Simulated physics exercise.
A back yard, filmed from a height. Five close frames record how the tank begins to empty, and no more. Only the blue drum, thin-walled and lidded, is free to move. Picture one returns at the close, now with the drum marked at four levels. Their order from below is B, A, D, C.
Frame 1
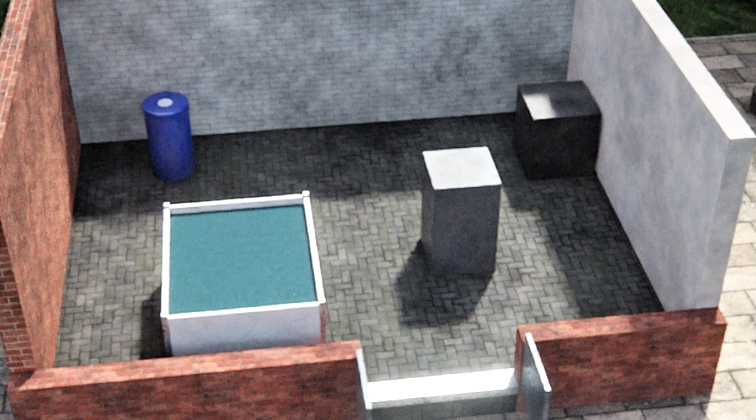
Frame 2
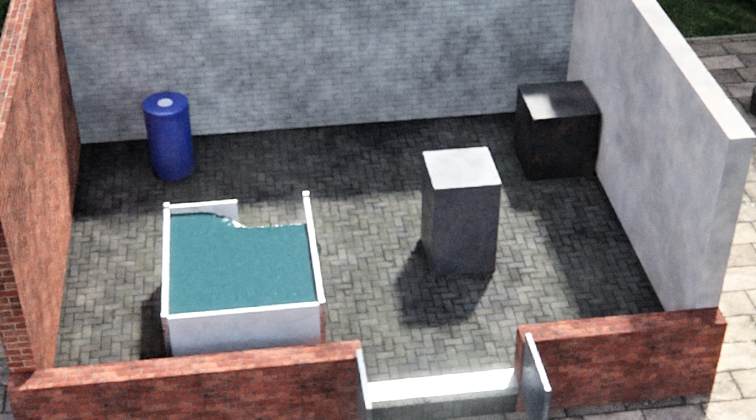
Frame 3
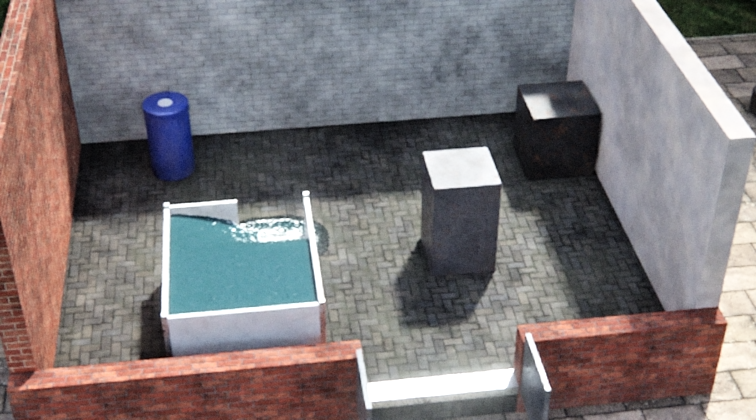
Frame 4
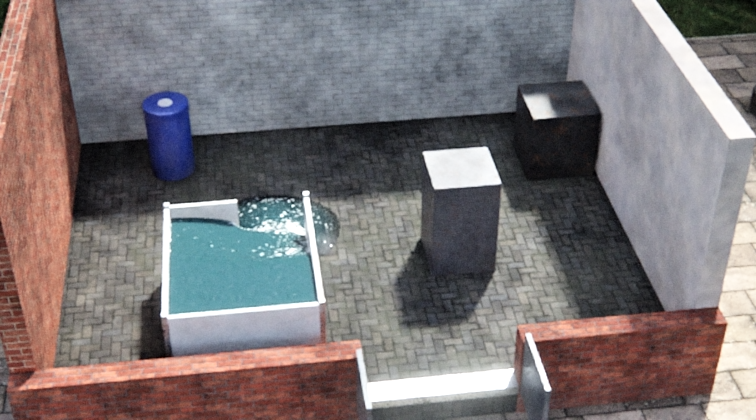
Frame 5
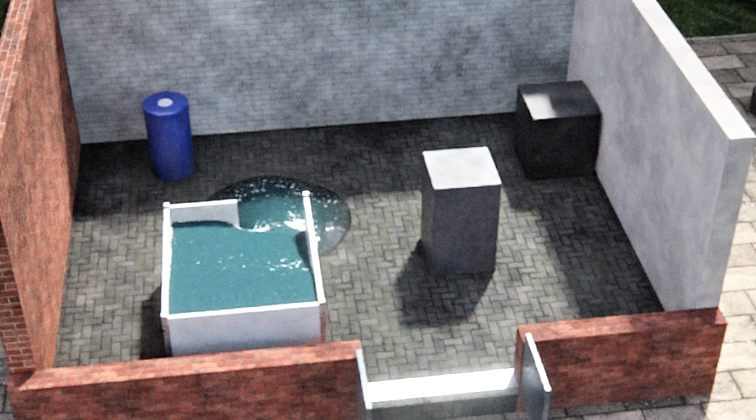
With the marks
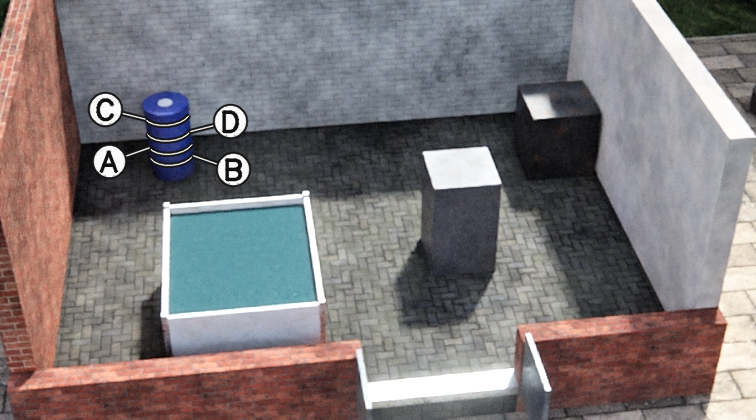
Teal water drops away from the far edge of a full, white-rimmed tank at the left of a paved yard, seen from a height by a still camera. A blue drum stands behind it, a grey block and a black box stand to the right, and brick and pale walls surround them. Water pours through a gap in the tank's far side, foaming and spreading across the paving, while the drum stays still.
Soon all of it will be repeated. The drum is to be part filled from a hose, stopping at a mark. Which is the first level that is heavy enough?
I would pick level B.
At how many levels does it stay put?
All four.
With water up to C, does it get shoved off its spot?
No.
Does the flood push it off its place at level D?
No.
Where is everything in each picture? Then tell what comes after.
In the first frame, lid of the blue drum at (165, 103); tank full, its middle at (241, 259); open gate at (439, 337).
In the second frame, water covers 1 % of the ground, mostly out of sight from here.
In the third frame, water covers 3 % of the ground, mostly out of sight from here.
In the fourth frame, water covers 5 % of the ground, mostly out of sight from here.
In the fifth frame, lid of the blue drum at (165, 103); 8 % of the ground under water, its edge towards the drum at (240, 186).
In white, A at (170, 154); B at (171, 165); C at (166, 125); D at (168, 141); from the bottom up B, A, D, C.
With A, it does not move.
With B, it does not move.
With C, it does not move.
With D, it does not move.
